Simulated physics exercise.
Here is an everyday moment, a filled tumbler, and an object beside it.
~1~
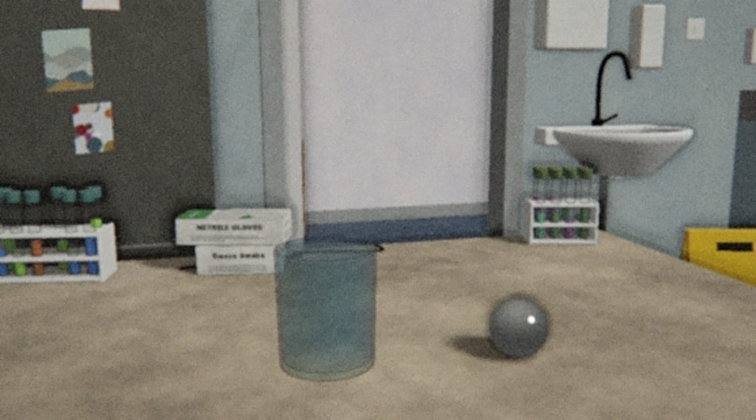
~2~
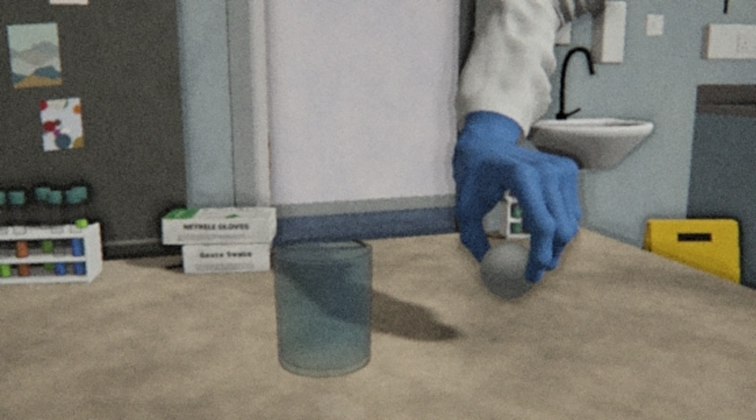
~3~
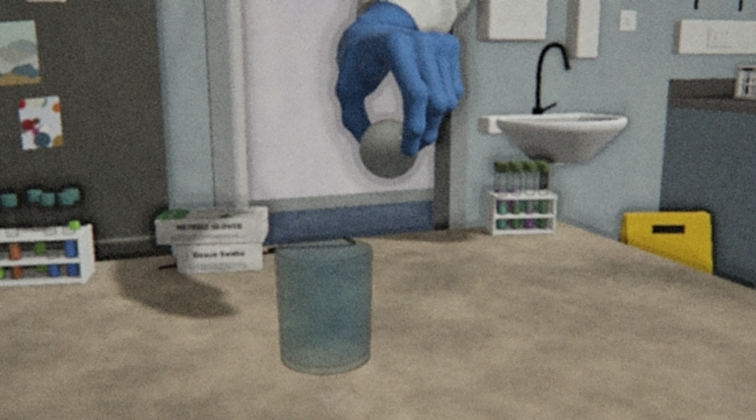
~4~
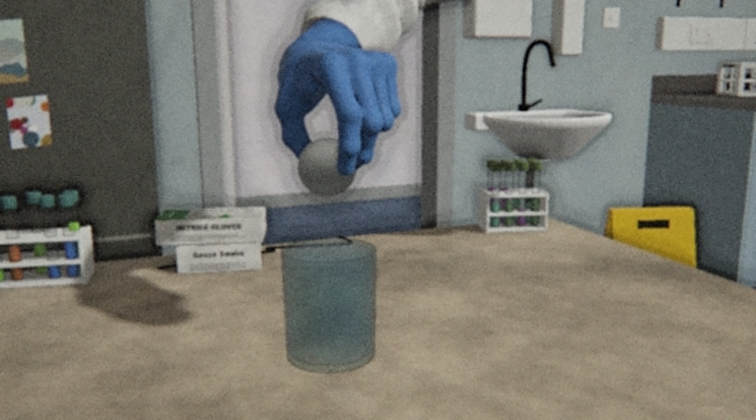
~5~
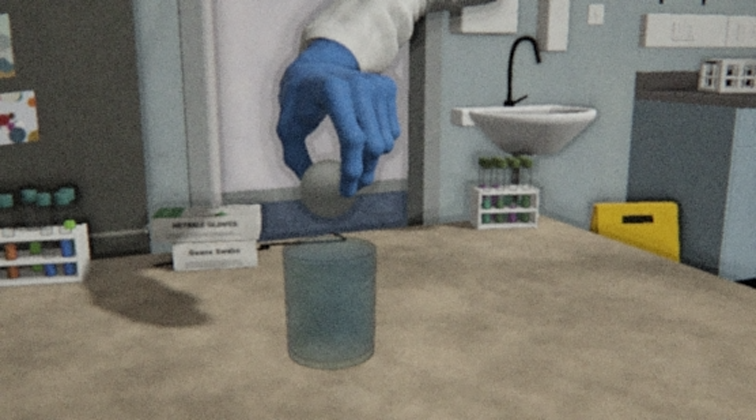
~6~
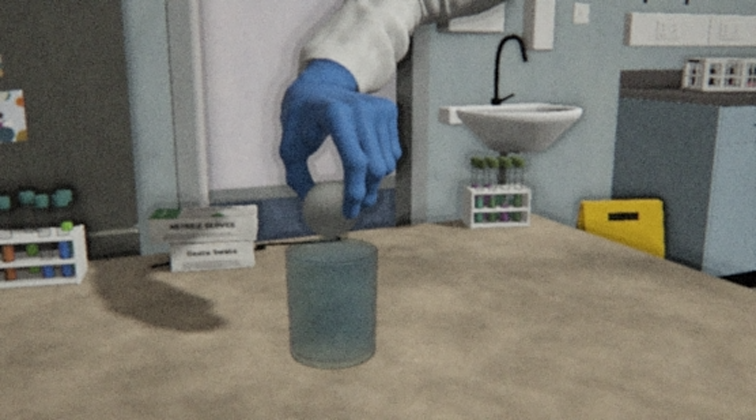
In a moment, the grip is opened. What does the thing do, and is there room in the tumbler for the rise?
Thing: It's going to drop down. Tumbler: It's going to slop over the edge.
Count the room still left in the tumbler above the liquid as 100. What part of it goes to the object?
That's roughly 320 percent.
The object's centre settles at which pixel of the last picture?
(333, 319), roughly.
A moment on, the steel ball enters the water; the tumbler is full to the brim; a puddle lies round it.
Further on, the steel ball goes on down; the tumbler is full to the brim; a puddle lies round it.
When it is over, the steel ball rests at the bottom; the tumbler is full to the brim; a puddle lies round it.
